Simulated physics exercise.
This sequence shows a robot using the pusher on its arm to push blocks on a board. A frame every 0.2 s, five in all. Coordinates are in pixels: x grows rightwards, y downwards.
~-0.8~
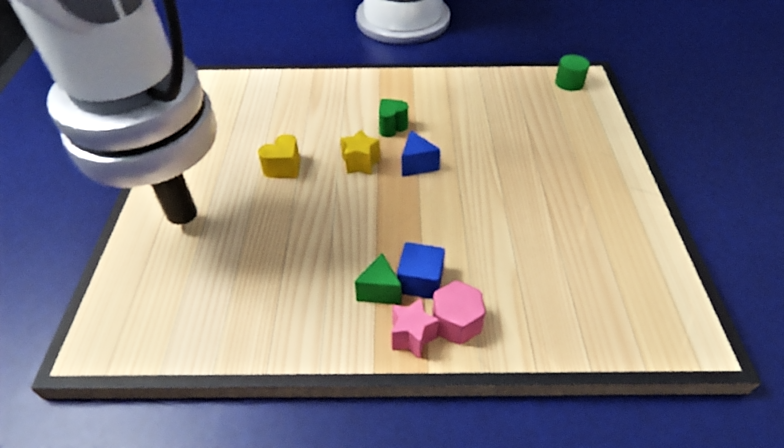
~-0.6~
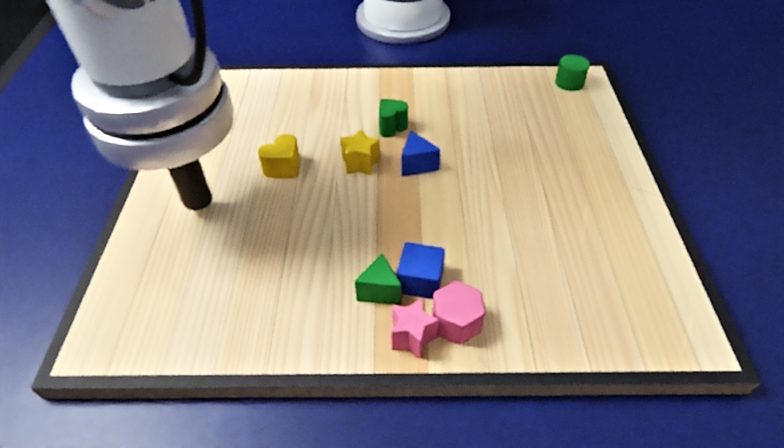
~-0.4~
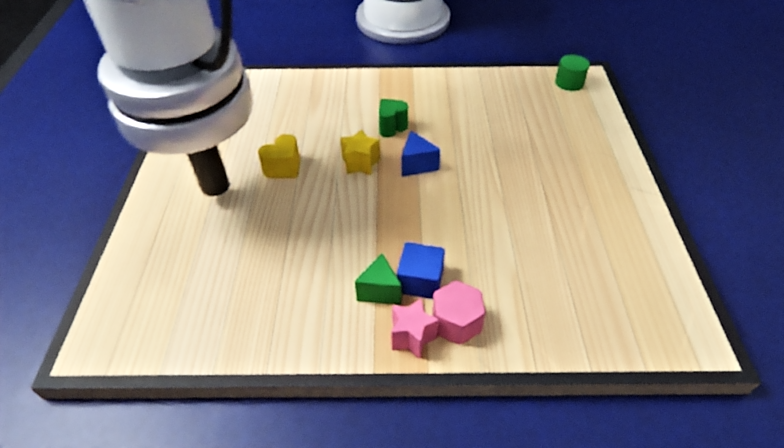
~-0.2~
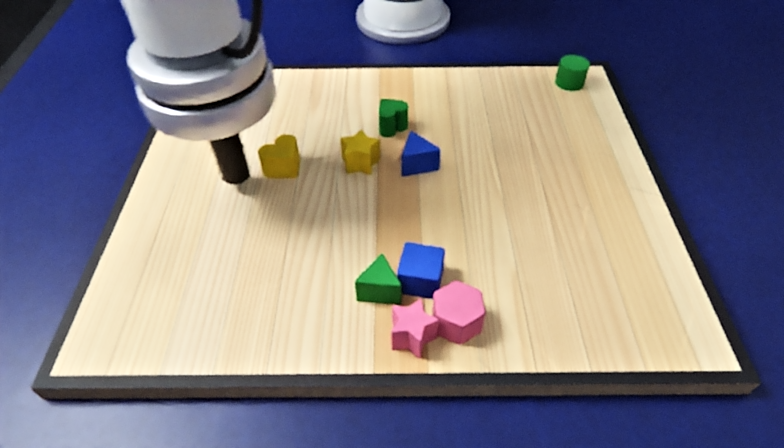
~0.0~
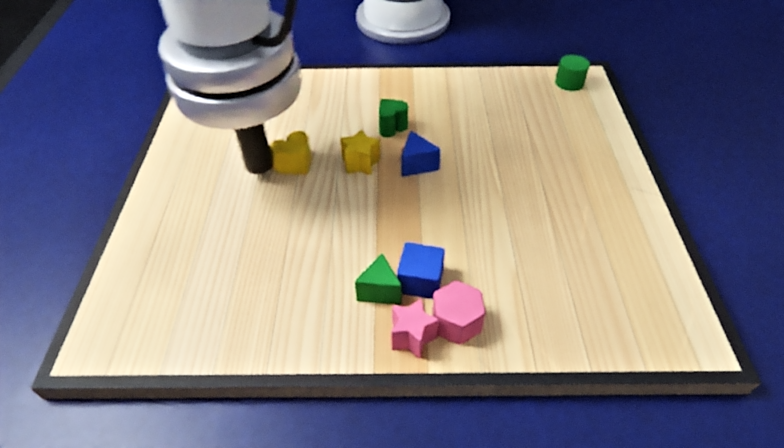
On a wooden board, a robot arm moving its black pusher rightward and away, nudging the yellow heart block slightly right.
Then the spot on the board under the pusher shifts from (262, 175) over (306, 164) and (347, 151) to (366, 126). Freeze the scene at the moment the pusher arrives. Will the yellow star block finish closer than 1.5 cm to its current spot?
In short: No.
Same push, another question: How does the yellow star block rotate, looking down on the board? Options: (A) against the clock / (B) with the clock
B
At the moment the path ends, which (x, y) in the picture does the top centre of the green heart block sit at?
So, by the moment the path ends, you'll find the top centre of the green heart block at (421, 94).
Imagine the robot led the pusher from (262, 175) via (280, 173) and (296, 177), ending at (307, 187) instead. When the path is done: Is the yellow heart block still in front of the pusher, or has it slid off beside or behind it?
The pusher has moved past the yellow heart block by the time the path ends.
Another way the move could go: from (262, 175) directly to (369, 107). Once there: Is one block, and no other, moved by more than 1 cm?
Answer: Yes.
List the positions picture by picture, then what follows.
In the first picture, lower end of the pusher (182, 214), tops of blocks, yellow heart block (279, 147), yellow star block (359, 142), green heart block (392, 107), blue triangular block (418, 144).
In the second picture, pusher (198, 200), blocks as before.
In the third picture, pusher (216, 187), blocks as before.
In the fourth picture, pusher (236, 175), blocks as before.
In the fifth picture, pusher (259, 165), yellow heart block (291, 143), yellow star block (359, 142), green heart block (392, 107), blue triangular block (418, 144).
On the path given first. One third of the way, pusher (305, 153); yellow heart block (334, 129); yellow star block (365, 141), turned 20° clockwise.
Two thirds of the way, pusher (347, 140); yellow heart block (369, 112), turned 35° anticlockwise; yellow star block (377, 138), turned 80° clockwise; green heart block (397, 104).
At the end, pusher (365, 116); yellow heart block (394, 95); yellow star block (381, 136), turned 100° clockwise; green heart block (421, 94); blue triangular block not moved.
